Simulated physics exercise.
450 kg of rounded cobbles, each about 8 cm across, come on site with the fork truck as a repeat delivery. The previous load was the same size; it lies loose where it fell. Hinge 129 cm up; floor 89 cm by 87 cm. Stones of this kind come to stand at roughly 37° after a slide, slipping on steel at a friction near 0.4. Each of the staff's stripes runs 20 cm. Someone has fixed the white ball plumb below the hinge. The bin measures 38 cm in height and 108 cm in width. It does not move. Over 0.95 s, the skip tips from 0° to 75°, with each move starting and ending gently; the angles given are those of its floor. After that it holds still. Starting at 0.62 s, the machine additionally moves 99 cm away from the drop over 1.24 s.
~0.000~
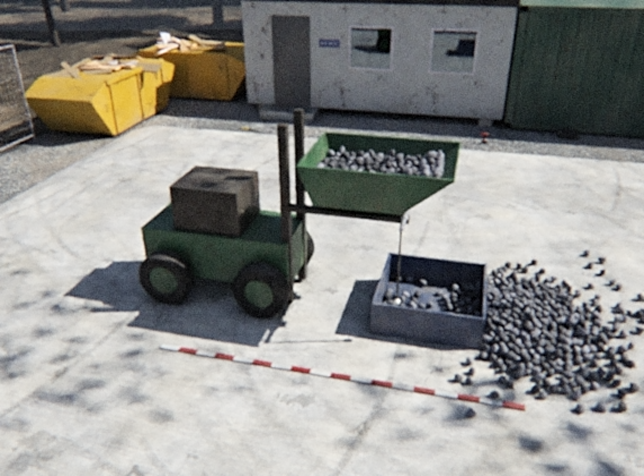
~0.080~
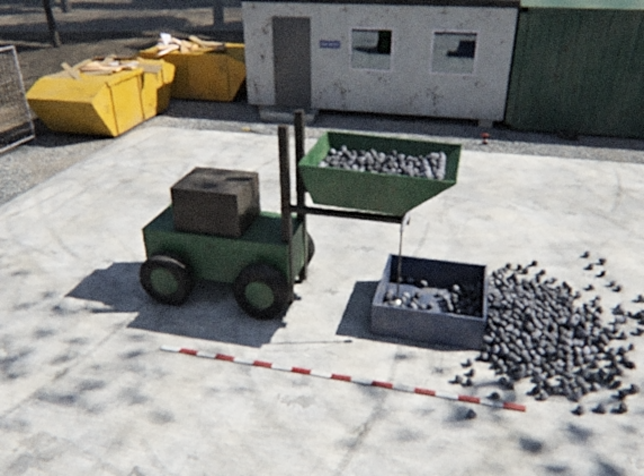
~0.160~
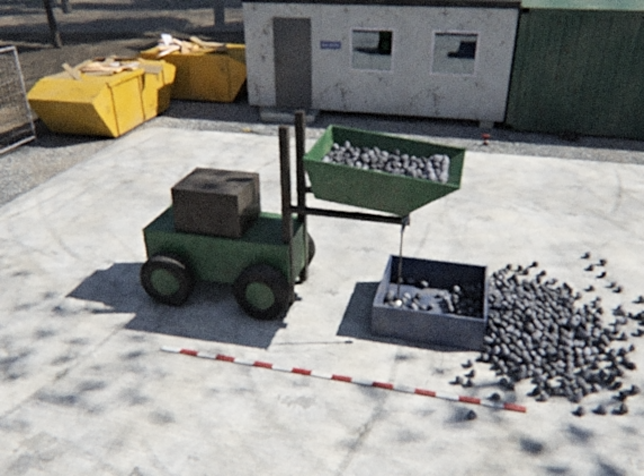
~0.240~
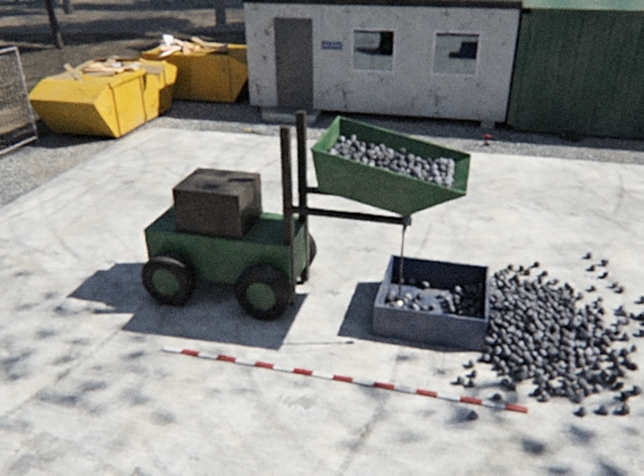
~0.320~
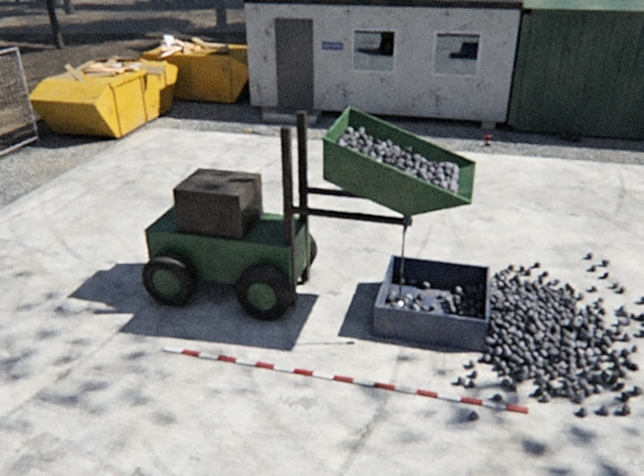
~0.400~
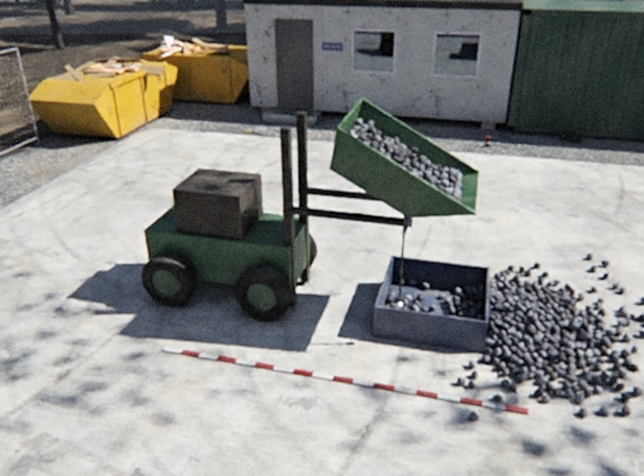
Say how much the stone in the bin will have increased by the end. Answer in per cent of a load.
It will have increased by about 54 per cent of a load.
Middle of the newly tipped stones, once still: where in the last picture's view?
They settle centred around (474, 310).
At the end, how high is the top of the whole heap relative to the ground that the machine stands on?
Around 42 centimetres above that ground.
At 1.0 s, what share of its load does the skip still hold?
Reading: Near 60 % of the load.
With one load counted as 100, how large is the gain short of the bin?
Close to 0 parts in a hundred.
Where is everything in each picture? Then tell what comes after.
In the first frame, the skip is at 0°, its lip at (454, 181); the top of the load is at (435, 160). The earlier load is highest near (512, 300), 18 cm above ground level, 14 % in the bin, 85 % beside or beyond the bin.
In the second frame, the skip is at 2°, its lip at (456, 184); the top of the load is at (426, 161); the stones move at 0.3 m/s on average.
In the third frame, the skip is at 6°, its lip at (460, 188); the top of the load is at (357, 155); the stones move at 0.6 m/s on average.
In the fourth frame, lip at (466, 195), floor tilted 12°, highest stones at (349, 146); the stones move at 0.8 m/s on average.
In the fifth frame, the skip is at 20°, its lip at (472, 204); the top of the load is at (351, 138); the stones move at 0.9 m/s on average.
In the sixth frame, lip at (475, 214), floor tilted 29°, highest stones at (359, 130); the stones move at 1.0 m/s on average.
After 0.7 s the floor is at 63°; in per cent of one load, 100 in the skip, 14 in the bin, 85 beside or beyond the bin; the foremost stones are past the picture's edge.
After 1.0 s the floor is at 75°; in per cent of one load, 60 in the skip, 49 in the bin, 90 beside or beyond the bin; the foremost stones are past the picture's edge.
After 2.3 s the floor is at 75°; in per cent of one load, 0 in the skip, 68 in the bin, 131 beside or beyond the bin; the foremost stones are past the picture's edge.
After 4.9 s the floor is at 75°; in per cent of one load, 0 in the skip, 68 in the bin, 131 beside or beyond the bin; the foremost stones are past the picture's edge. Net gain in the bin, 54.
